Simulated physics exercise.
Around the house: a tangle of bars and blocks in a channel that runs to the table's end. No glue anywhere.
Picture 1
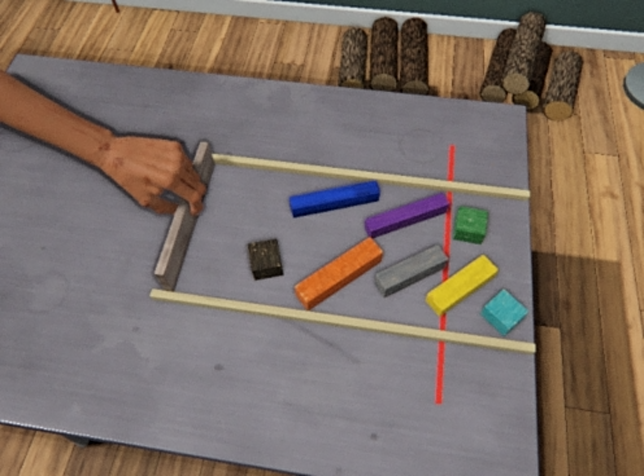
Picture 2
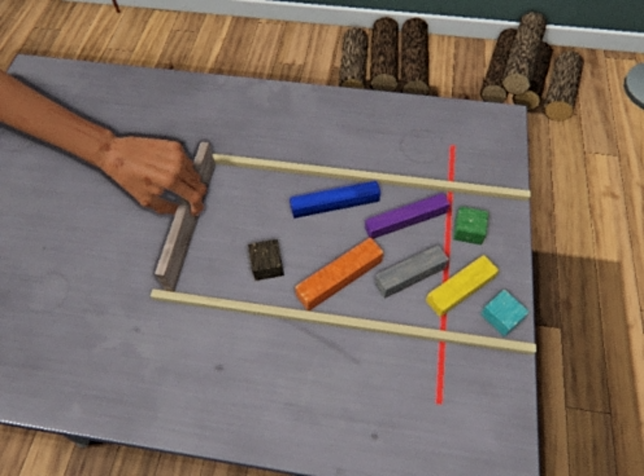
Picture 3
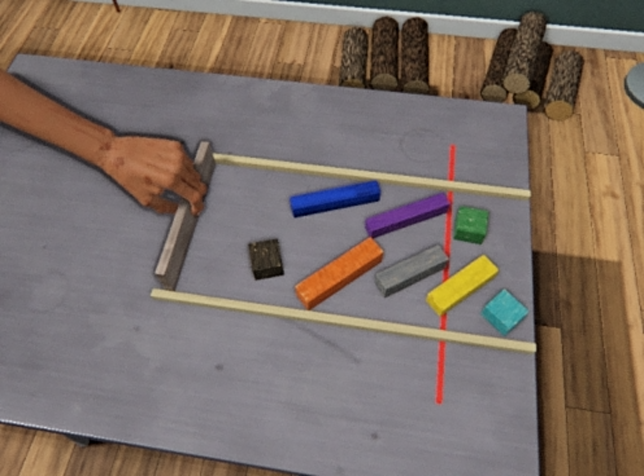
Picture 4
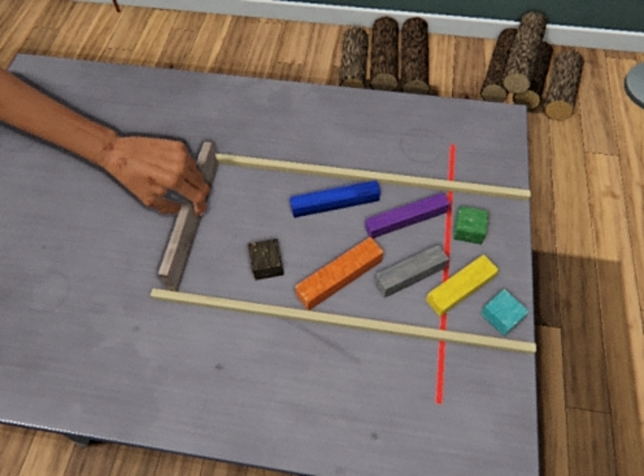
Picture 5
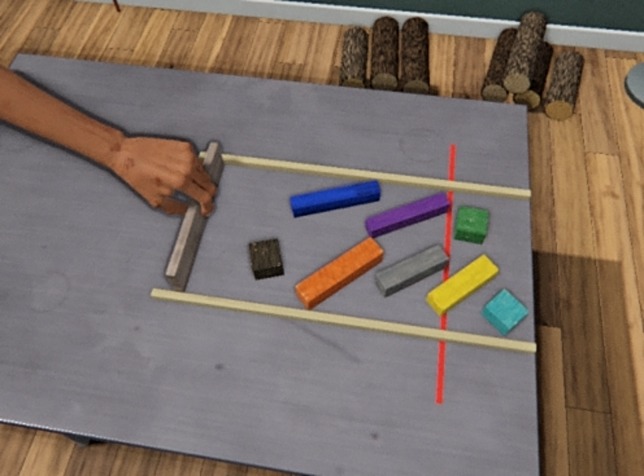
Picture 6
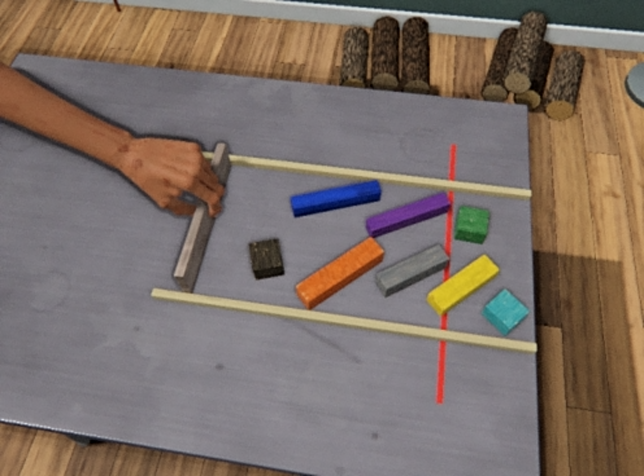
In the video, a hand holds a board behind colored bars and blocks lying between two pale strips on a grey table, keeps it still at first, then slides it slightly right while the pieces stay in place.
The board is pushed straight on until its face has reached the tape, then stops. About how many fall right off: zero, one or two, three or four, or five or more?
The number that fall off is one or two.
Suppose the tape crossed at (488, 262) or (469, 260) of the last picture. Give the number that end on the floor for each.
The counts: 4 and 3.
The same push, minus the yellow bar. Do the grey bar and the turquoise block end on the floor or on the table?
The grey bar holds on, the turquoise block tumbles off.
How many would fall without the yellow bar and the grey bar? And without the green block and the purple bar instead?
It would be 0 and 1.
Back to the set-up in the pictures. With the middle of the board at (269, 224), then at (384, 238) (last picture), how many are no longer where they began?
1 and 7.
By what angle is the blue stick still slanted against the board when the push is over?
Near 60 degrees.
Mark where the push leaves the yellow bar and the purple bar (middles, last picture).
First (533, 297), then (494, 234).
A little later, none off yet; turquoise block at rest near (505, 313); green block at rest near (472, 225); yellow bar at rest near (463, 285).
Next, none off yet; turquoise block shifted about its own width near (528, 315); green block shifted about its own width near (498, 235); yellow bar shifted a little near (494, 292).
When it is over, the number that fall off is one or two; down, turquoise block.
